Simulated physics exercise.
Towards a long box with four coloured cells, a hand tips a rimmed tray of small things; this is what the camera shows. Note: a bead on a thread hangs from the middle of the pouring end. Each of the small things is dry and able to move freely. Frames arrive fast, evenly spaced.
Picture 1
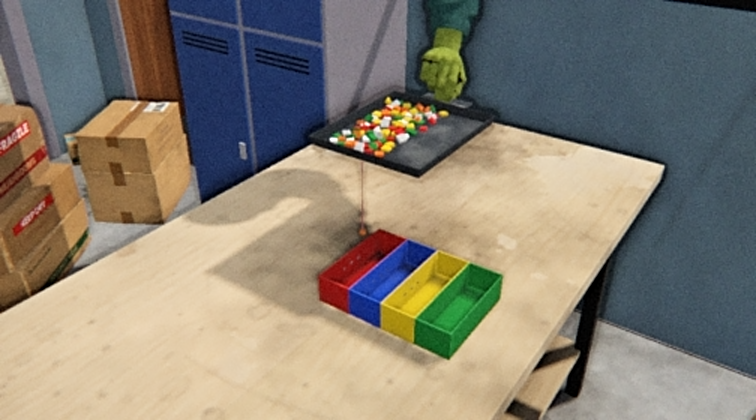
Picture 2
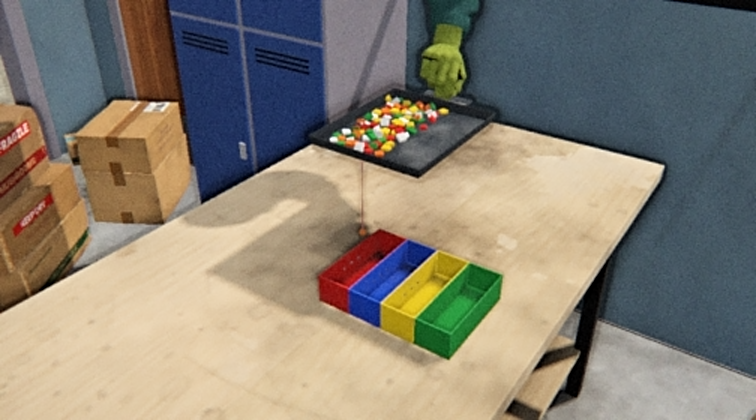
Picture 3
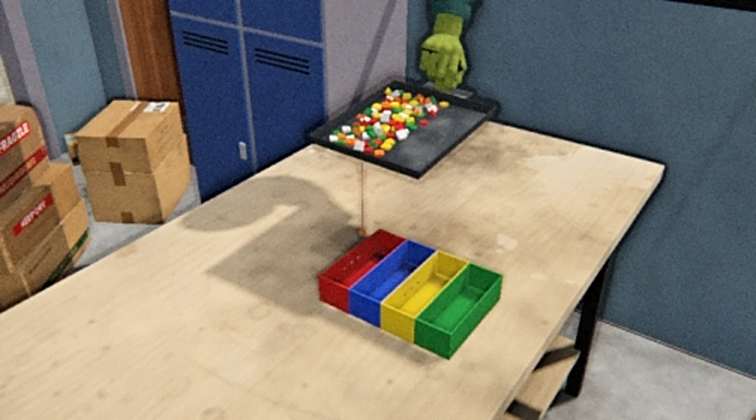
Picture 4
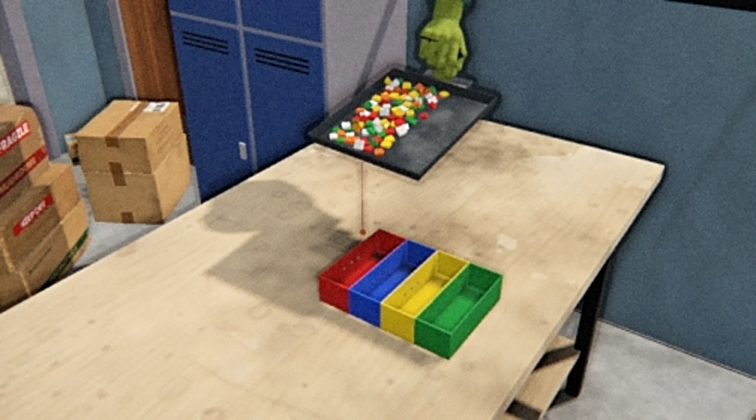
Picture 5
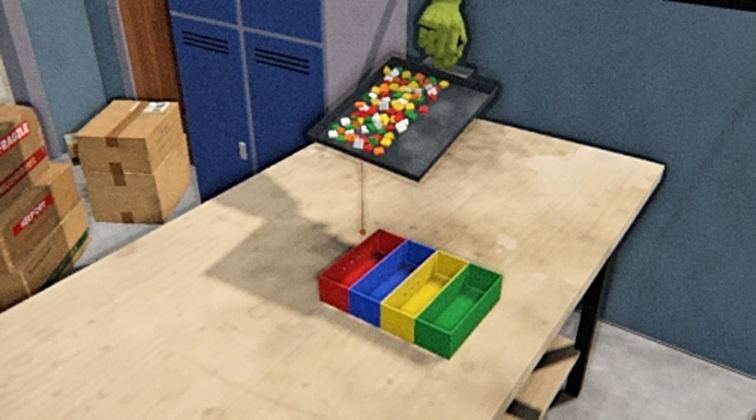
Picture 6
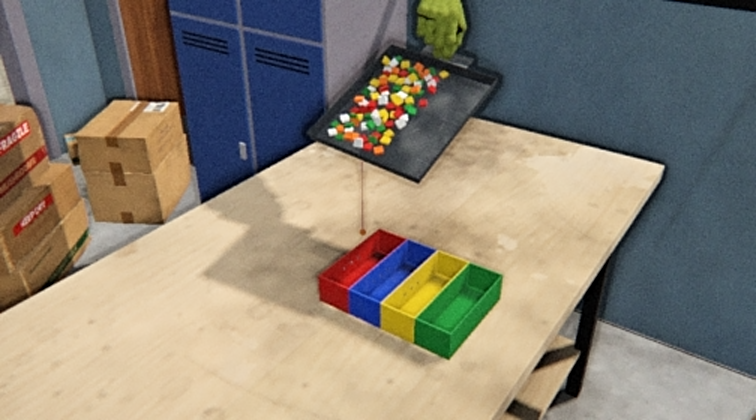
A green-gloved hand lifts the far side of a dark rimmed tray of small multicoloured pieces, tilting it gradually more steeply toward a box with red, blue, yellow and green cells, while the pieces stay bunched together on the tray.
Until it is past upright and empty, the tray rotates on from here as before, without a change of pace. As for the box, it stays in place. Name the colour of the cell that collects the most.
Blue.
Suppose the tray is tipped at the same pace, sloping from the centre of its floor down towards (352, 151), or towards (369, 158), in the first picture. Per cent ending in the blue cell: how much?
In order, 0 in a hundred and 10 in a hundred.
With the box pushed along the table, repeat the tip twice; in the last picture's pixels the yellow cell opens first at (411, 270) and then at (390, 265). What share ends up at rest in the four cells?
Roughly 100 per cent the first time and 100 per cent the second.
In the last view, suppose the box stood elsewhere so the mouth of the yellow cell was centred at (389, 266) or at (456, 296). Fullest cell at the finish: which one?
Run one gives yellow; run two gives that red cell.
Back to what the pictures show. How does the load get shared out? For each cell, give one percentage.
As percentages, the split is red cell 30, then blue cell 50, then yellow cell 0, and finally green cell 0.
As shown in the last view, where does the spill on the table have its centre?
I'd put the middle at roughly (310, 282).
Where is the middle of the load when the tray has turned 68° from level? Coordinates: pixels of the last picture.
The load is centred near (376, 154).
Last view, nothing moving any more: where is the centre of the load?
Near (378, 290), more or less.
Soon, tray tipped steeply; most on the tray; a small part falling or outside the box.
A while on, tray tipped past a quarter turn; a small part on the tray; about a third in the blue cell; about a quarter in the red cell; a stray few in the yellow cell; about a third falling or outside the box.
Towards the end, tray tipped past a quarter turn; about half in the blue cell; about a third in the red cell; a stray few in the yellow cell; a small part falling or outside the box.
Finally, tray tipped past a quarter turn; about half in the blue cell; about a third in the red cell; a stray few in the yellow cell; none in the green cell; a small part outside the box.
